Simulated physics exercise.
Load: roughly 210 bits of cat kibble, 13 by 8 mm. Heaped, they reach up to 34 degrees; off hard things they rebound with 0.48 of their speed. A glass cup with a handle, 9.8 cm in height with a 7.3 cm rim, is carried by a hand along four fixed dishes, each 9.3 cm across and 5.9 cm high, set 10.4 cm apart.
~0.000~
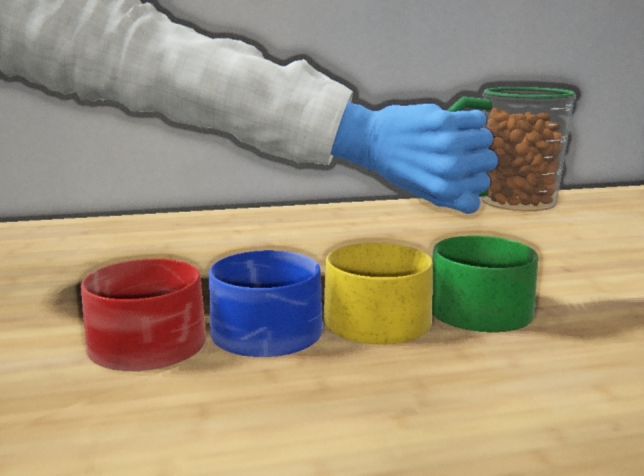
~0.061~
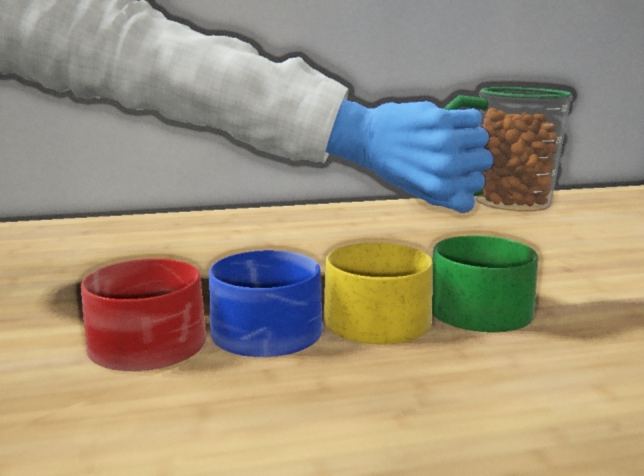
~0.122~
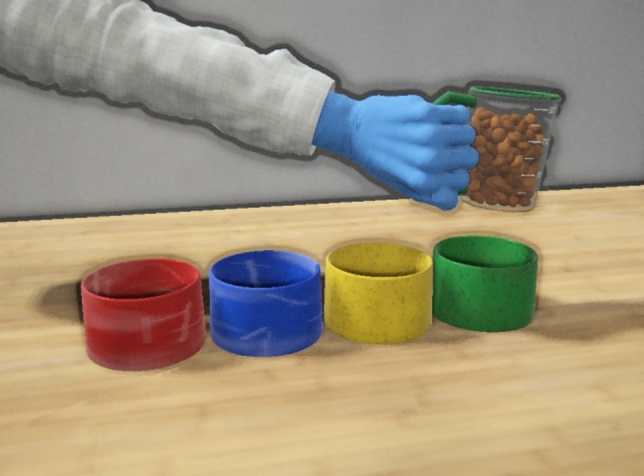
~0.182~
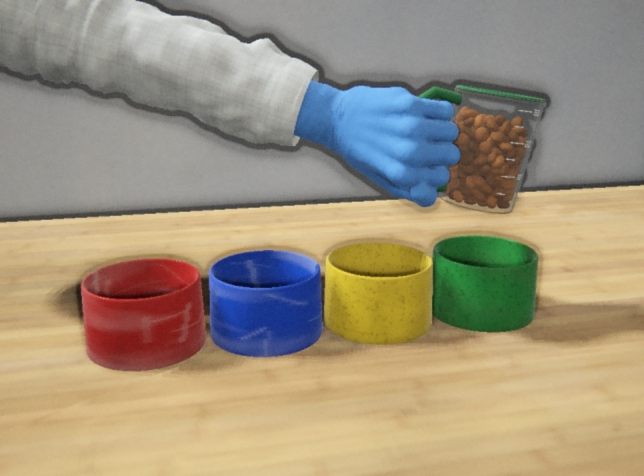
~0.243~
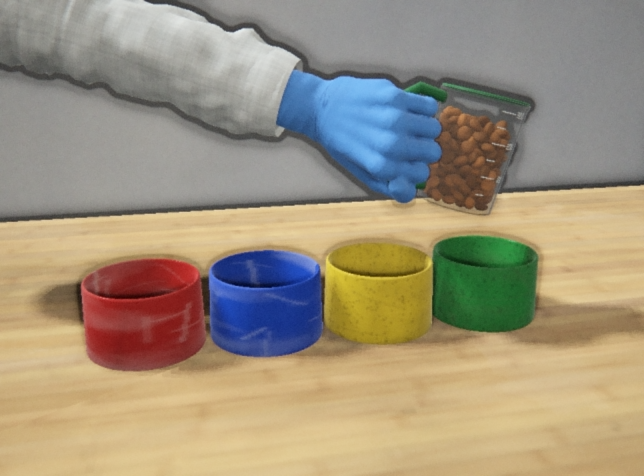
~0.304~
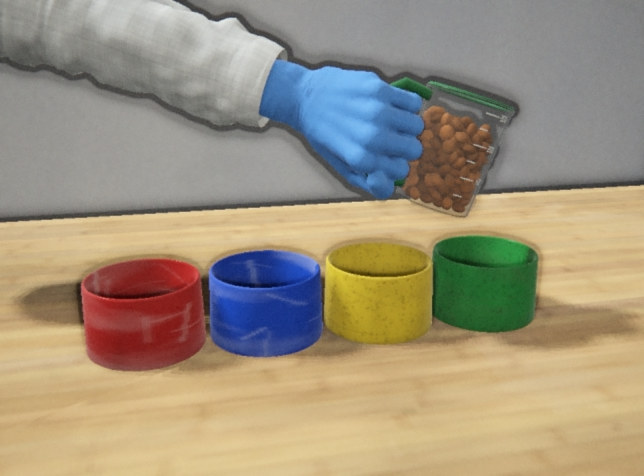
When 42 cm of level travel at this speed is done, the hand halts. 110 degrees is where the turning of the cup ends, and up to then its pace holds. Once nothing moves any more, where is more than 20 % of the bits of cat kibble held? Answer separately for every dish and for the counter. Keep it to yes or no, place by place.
Place by place: Red dish yes, blue dish no, green dish no, yellow dish no, counter no.
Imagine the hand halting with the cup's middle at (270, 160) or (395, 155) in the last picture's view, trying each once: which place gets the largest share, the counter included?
The largest share ends at yellow first and at green second.
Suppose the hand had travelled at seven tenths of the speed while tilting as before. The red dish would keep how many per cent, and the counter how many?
Red: 50; counter: 10.
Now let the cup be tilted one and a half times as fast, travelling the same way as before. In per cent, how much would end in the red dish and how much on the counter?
I'd say red ends at 70 while the counter ends at 10.
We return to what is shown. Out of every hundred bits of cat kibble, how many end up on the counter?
Some 0 in a hundred.
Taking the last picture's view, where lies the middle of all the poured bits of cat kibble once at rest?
Somewhere around (141, 316) in the final frame.
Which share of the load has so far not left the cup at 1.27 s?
I'd estimate some 100 per cent of the load.
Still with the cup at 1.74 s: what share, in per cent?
Estimate: Around 75 % of the load.
After 0.88 s, tilt 61 degrees; cup holds 100 %.
After 1.27 s, tilt 90 degrees; cup holds 100 %.
After 1.74 s, tilt 110 degrees; cup holds 75 %, red 20 %.
In the end, at 3.8 s, red 90 %, blue 0 %, green 0 %, yellow 0 %, counter 0 %, cup 10 %.
